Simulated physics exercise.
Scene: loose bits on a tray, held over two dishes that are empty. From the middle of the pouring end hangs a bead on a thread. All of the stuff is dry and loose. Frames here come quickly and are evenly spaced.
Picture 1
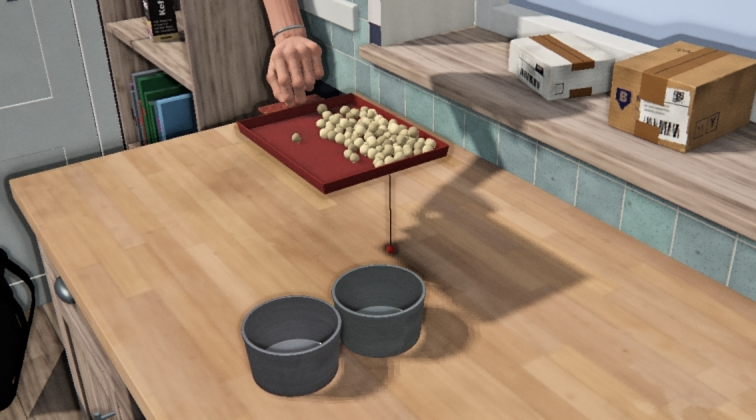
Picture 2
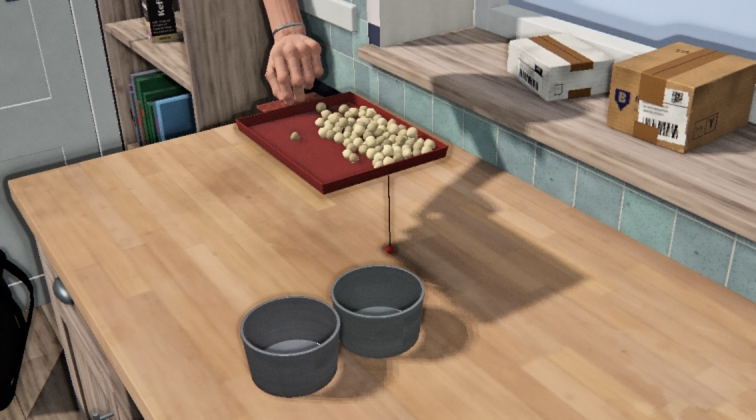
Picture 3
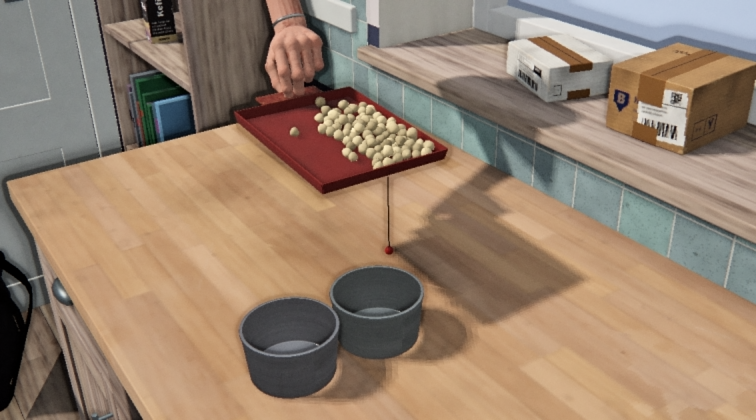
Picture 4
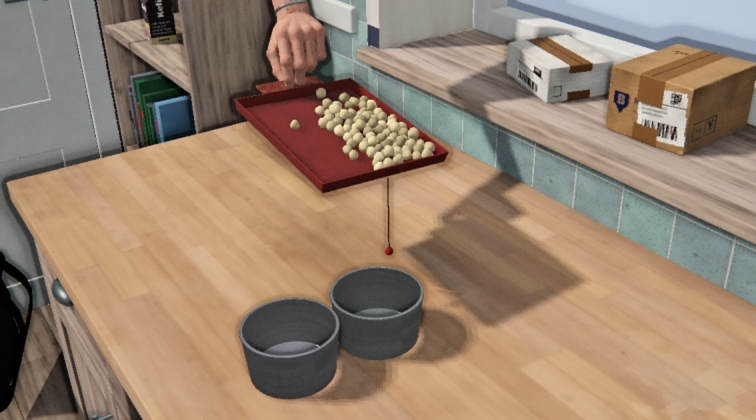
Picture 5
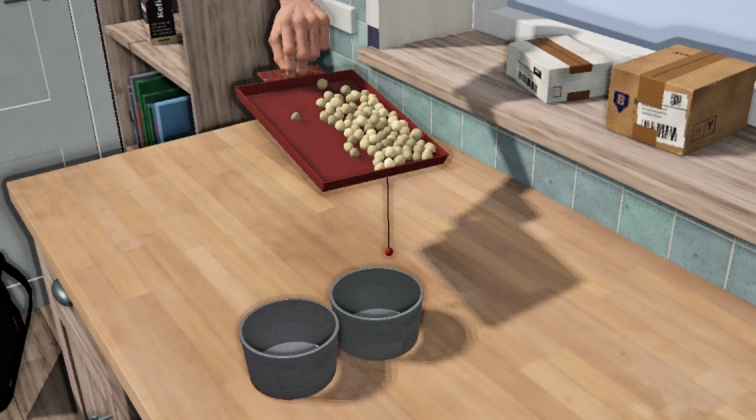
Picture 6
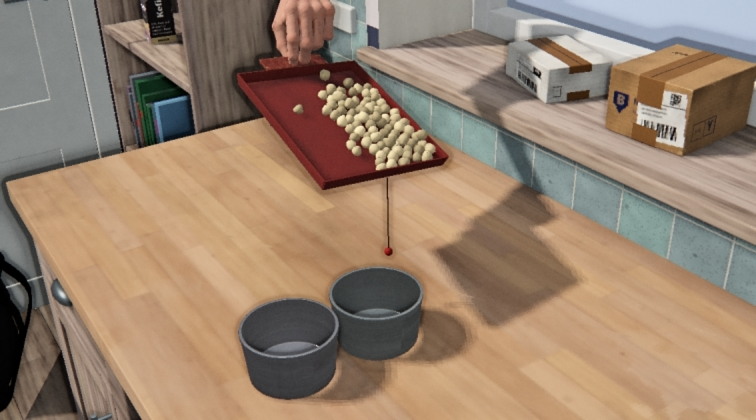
On a wooden counter, a hand held a red tray of pale, round nuts above two empty grey dishes, then gradually tilted it toward its right corner while a few nuts shifted slightly.
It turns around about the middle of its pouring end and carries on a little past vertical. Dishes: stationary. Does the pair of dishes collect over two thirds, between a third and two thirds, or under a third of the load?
The pair collects under a third.
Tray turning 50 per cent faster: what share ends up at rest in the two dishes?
Roughly 10 percent.
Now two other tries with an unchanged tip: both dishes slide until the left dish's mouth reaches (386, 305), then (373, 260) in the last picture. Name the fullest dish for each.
On the first try it would be the one on the right, and on the second the one on the right.
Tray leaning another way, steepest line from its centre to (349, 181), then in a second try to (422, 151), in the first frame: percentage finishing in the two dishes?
Respectively 60 % and 0 %.
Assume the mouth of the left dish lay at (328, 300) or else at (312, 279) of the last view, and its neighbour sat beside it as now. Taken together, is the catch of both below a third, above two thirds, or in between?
In order: Between a third and two thirds, then less than a third.
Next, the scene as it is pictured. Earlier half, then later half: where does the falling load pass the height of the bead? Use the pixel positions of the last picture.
I'd say around (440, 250) at first, then around (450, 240).
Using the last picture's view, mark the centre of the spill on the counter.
Those pieces end up centred close to (468, 304).
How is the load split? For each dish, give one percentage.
The left dish ends up with around 0 percent of the load, the right dish with around 10 percent.
Soon, tray tipped steeply; nearly all on the tray; a small part in the air.
A while on, tray tipped past a quarter turn; most on the tray; a small part outside both; a stray few in the air.
Towards the end, tray tipped past a quarter turn; a small part in the right dish; nearly all outside both.
Finally, tray tipped past a quarter turn; none in the left dish; a small part in the right dish; nearly all outside both.
